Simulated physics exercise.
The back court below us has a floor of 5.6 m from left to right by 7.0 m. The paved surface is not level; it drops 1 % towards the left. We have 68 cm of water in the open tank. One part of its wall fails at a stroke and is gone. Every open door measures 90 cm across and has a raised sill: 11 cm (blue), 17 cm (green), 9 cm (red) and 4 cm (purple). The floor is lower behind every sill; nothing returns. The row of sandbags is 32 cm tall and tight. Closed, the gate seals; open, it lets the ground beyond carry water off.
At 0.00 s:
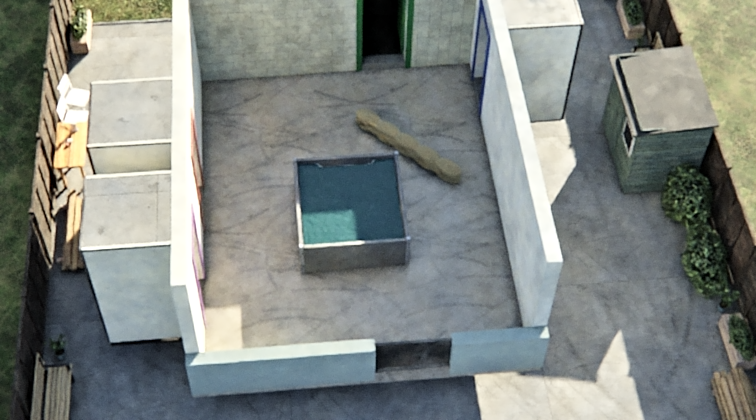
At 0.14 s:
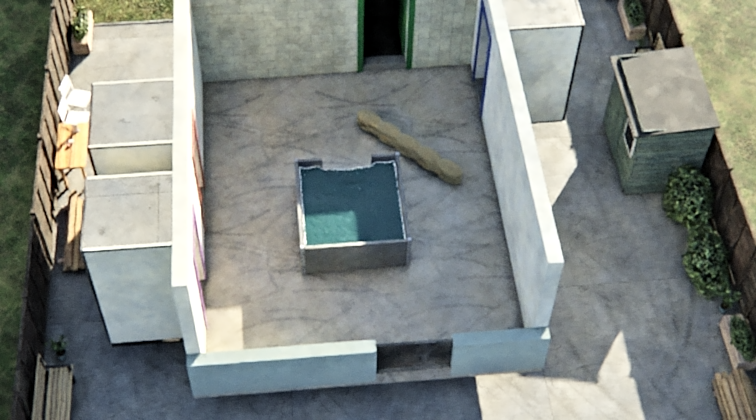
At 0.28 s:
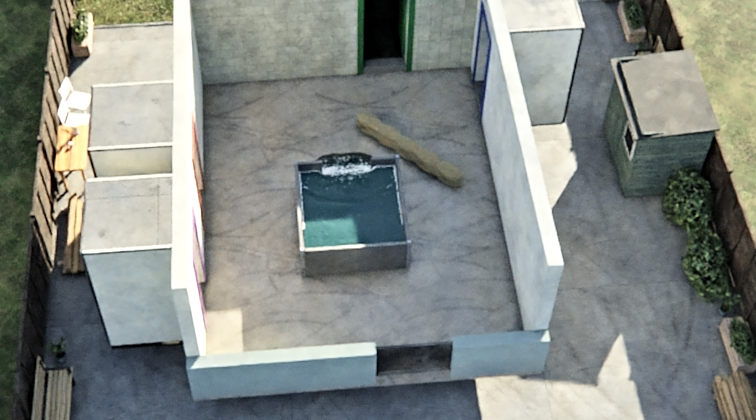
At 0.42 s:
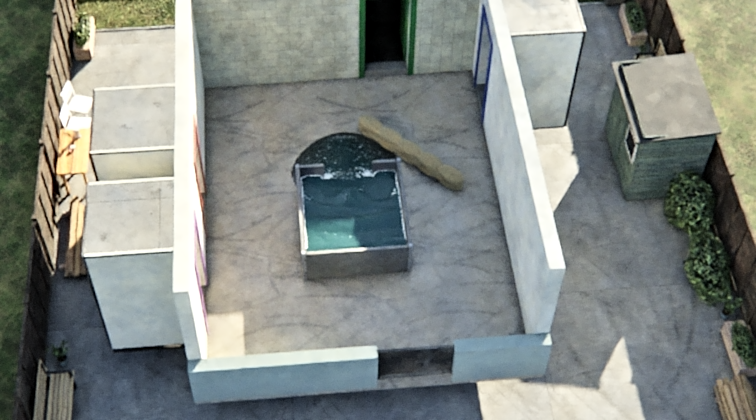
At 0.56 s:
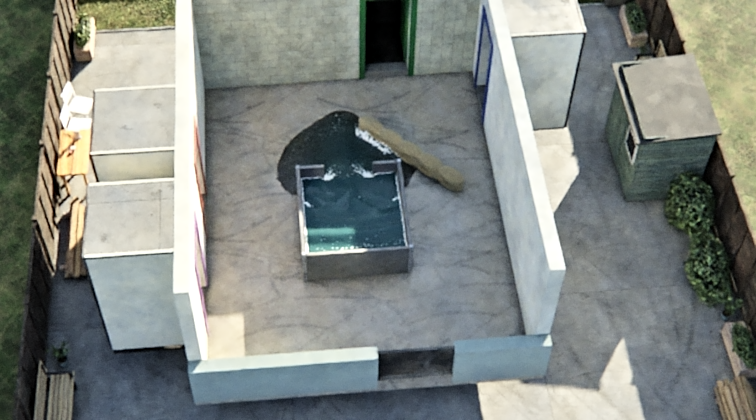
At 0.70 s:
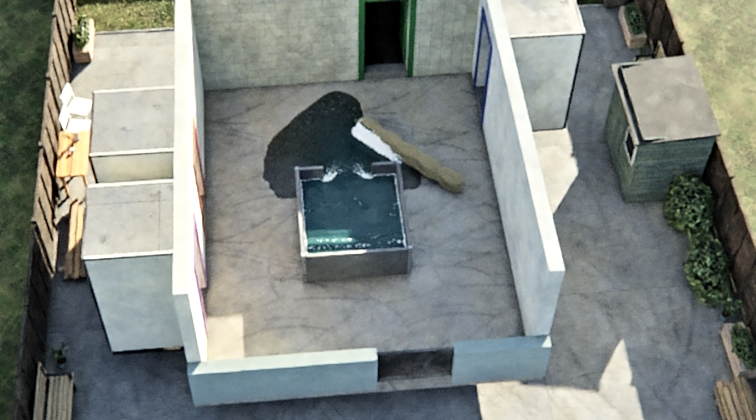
Water breaks out through the far side of a square grey open tank in the middle of a walled, paved back court, seen from high above by a nearly still camera. Pale walls surround the floor, with a green-framed doorway at the back and a tan bank right of the tank. The dark sheet fans out backward, spreads wider on the left, and foams white against the bank.
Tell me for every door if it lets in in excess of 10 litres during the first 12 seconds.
In the first 12 seconds the blue door does not let in over 10 litres; the green door does not let in over 10 litres; the red door does not let in over 10 litres; the purple door lets in over 10 litres.
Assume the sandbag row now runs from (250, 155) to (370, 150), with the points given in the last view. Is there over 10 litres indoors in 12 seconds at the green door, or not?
Then, for the green door, it's lower.
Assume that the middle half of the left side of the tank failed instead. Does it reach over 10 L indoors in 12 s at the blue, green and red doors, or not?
Note: Blue short of the mark, green short of the mark, red beyond the mark.
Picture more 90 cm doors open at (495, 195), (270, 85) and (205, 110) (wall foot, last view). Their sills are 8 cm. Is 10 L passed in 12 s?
Note, doorways in listed order: Stays short, goes beyond, goes beyond.
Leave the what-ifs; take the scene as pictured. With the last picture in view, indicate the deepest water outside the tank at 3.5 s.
Look around (213, 99).
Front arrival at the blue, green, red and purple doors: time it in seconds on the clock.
The front reaches blue at 2.8 s, green at 1.2 s, red at 3.4 s, purple at 4.5 s.
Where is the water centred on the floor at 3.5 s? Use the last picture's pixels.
Centre: Approx. (326, 171) px.
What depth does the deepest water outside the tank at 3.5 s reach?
Depth max: Approx. 30 cm.
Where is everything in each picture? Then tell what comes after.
In the first picture, the open tank at (350, 201) is whole and still, 68 cm deep.
In the second picture, the front is at a hidden place, 0.5 m from the gap on the open tank's far side; 0.2 m2 of floor is under water; 68 cm left at the back of the open tank.
In the third picture, water pours out on the open tank's far side and has run 0.8 m, to (324, 159); typically 11 cm deep outside, 68 cm at the open tank's back.
In the fourth picture, water pours out on the open tank's far side and has run 1.4 m, to (335, 137); typically 7 cm deep outside, 68 cm at the open tank's back.
In the fifth picture, water pours out on the open tank's far side and has run 2.0 m, to (333, 116); typically 6 cm deep outside, 63 cm at the open tank's back.
In the sixth picture, water pours out on the open tank's far side and has run 2.6 m, to (333, 95); typically 5 cm deep outside, 57 cm at the open tank's back.
After 1.4 s water covers 20 % of the floor and is deepest (38 cm) near (368, 141); blue door not reached, green door 5 cm at the sill, 0 L in, red door not reached, purple door not reached.
After 2.2 s water covers 30 % of the floor and is deepest (47 cm) near (213, 93); blue door not reached, green door 9 cm at the sill, 0 L in, red door not reached, purple door not reached.
After 3.5 s water covers 55 % of the floor and is deepest (30 cm) near (213, 99); blue door 9 cm at the sill, 0 L in, green door 7 cm at the sill, 0 L in, red door 7 cm at the sill, 0 L in, purple door not reached.
After 7.0 s water covers 90 % of the floor and is deepest (16 cm) near (207, 339); blue door 6 cm at the sill, 0 L in, green door 5 cm at the sill, 0 L in, red door 6 cm at the sill, 0 L in, purple door 4 cm at the sill, 0 L in.
After 12.0 s water covers 95 % of the floor and is deepest (11 cm) near (208, 384); blue door 4 cm at the sill, 0 L in, green door 5 cm at the sill, 0 L in, red door 5 cm at the sill, 0 L in, purple door 10 cm at the sill, 75 L in.
